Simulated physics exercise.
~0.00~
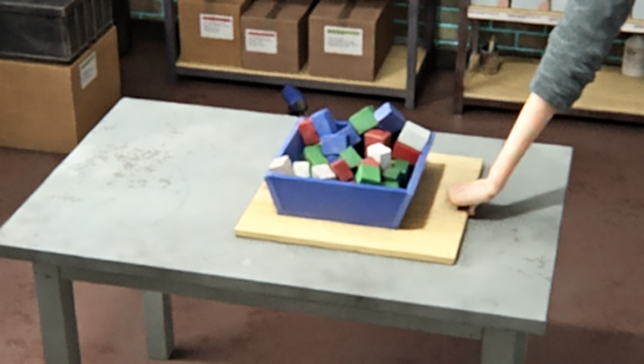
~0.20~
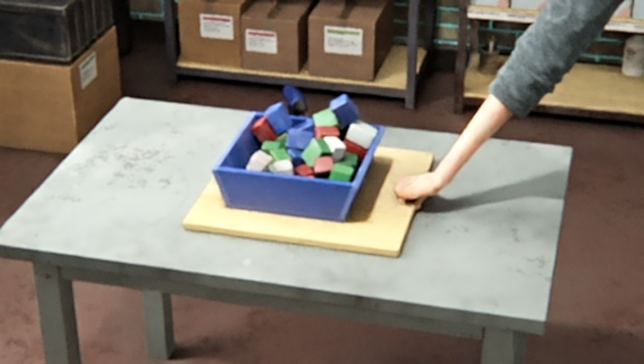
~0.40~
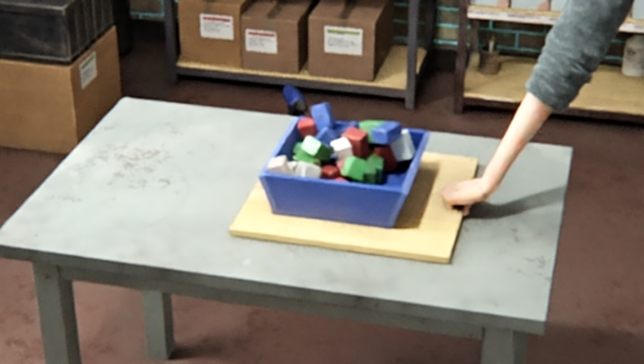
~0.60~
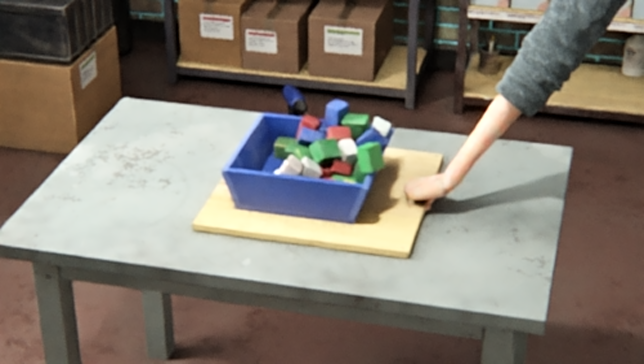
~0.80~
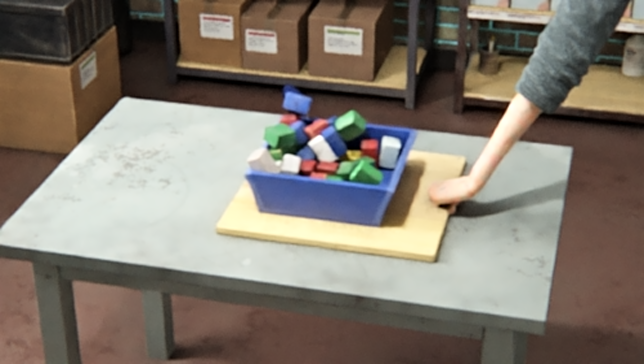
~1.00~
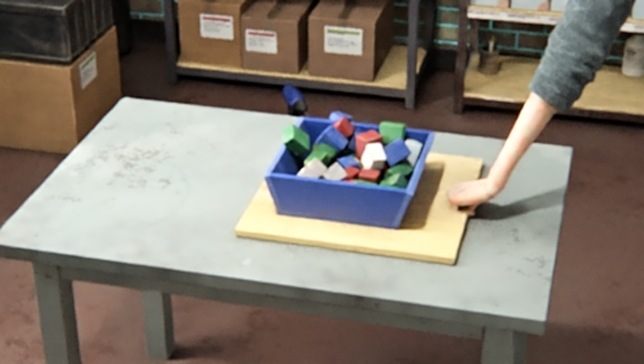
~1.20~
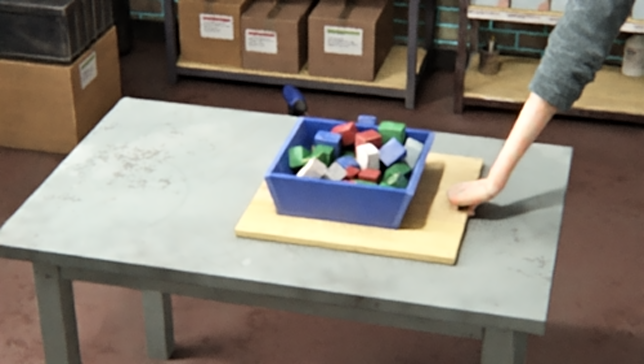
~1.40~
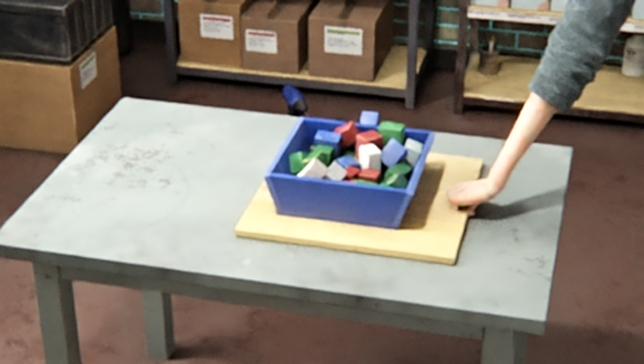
In a storeroom with boxes on shelves, a blue container heaped with red, green, blue and white toy bricks sits on a light wooden board on a grey table. A hand grips the board's right edge and slides it left, then back right, jostling the loose pile. The arm pushes the board left again, and the bricks bunch toward the container's right side. As it draws the board right once more, they tumble back leftward and settle lower. Finally the board rests still under the hand, with nearly all the bricks inside the container.
